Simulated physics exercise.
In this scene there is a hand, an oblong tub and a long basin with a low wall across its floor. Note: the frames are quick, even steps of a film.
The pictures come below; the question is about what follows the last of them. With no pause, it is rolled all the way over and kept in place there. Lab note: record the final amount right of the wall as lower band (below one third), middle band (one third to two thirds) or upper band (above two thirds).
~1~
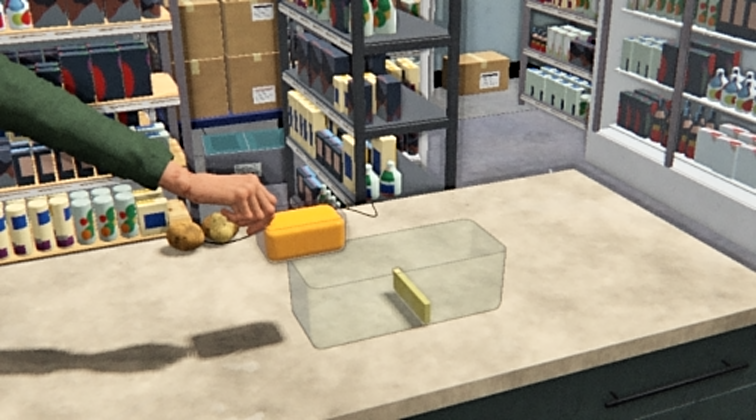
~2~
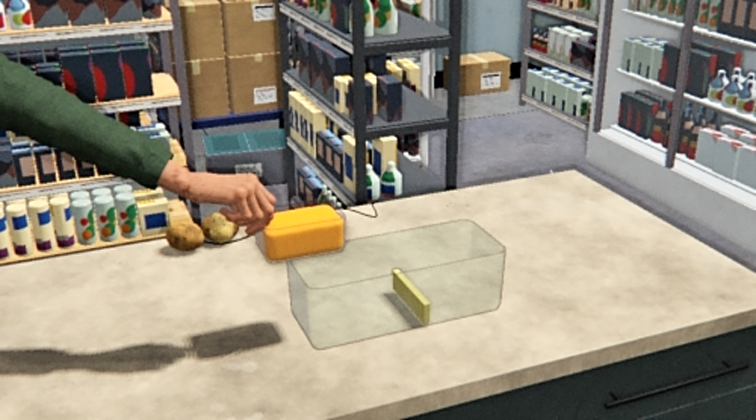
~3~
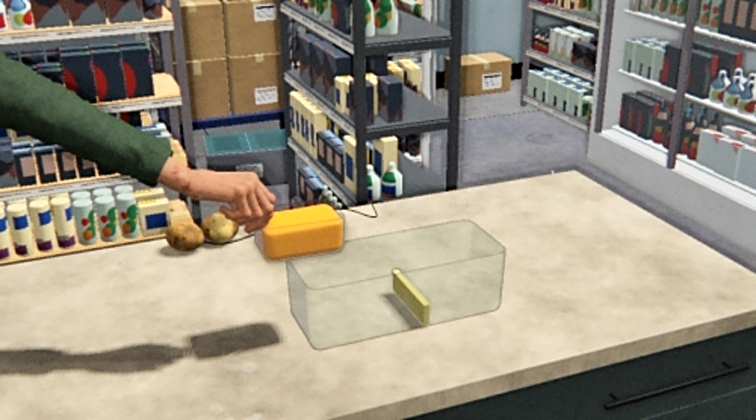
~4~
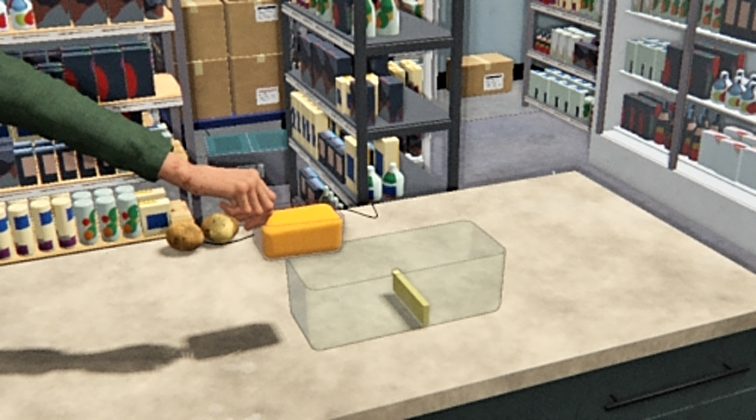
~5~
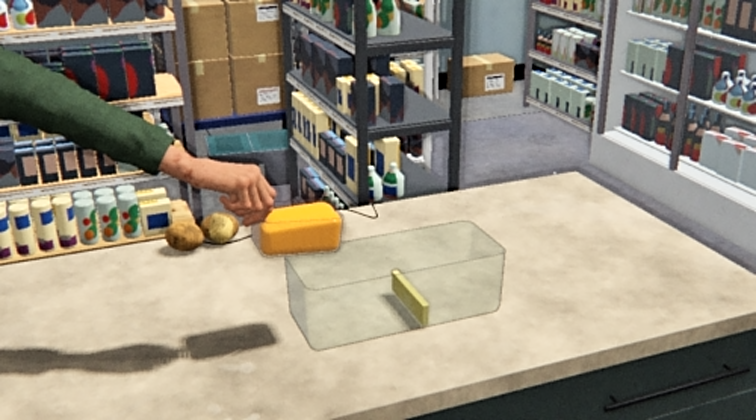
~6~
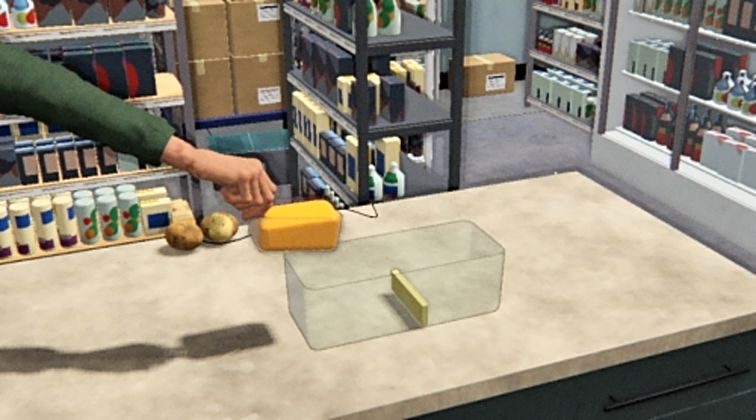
Recorded: Lower band.
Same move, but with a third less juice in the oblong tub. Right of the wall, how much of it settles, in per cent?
5 %.
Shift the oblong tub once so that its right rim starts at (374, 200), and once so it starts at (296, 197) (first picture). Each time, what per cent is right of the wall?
75 %, then 10 %.
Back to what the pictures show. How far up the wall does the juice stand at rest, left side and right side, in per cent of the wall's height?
The left side sits at 50 per cent and the right side at 0.
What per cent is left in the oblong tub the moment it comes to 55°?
Some 50 per cent has not yet come out.
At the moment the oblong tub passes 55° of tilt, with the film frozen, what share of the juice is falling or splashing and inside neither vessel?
Airborne fraction: Approx. 30 %.
A moment on, the oblong tub is tipped part way and 52 per cent is still to pour, 19 is left of the wall and 0 right of it.
Next, the oblong tub is tipped on its side and 12 per cent is still to pour, 78 is left of the wall and 2 right of it.
Then the oblong tub is tipped on its side and 2 per cent is still to pour, 93 is left of the wall and 4 right of it.
Later the oblong tub is tipped on its side and 0 per cent is still to pour, 95 is left of the wall and 4 right of it.
Finally, 95 per cent lies left of the wall, 4 right of it and 1 outside.
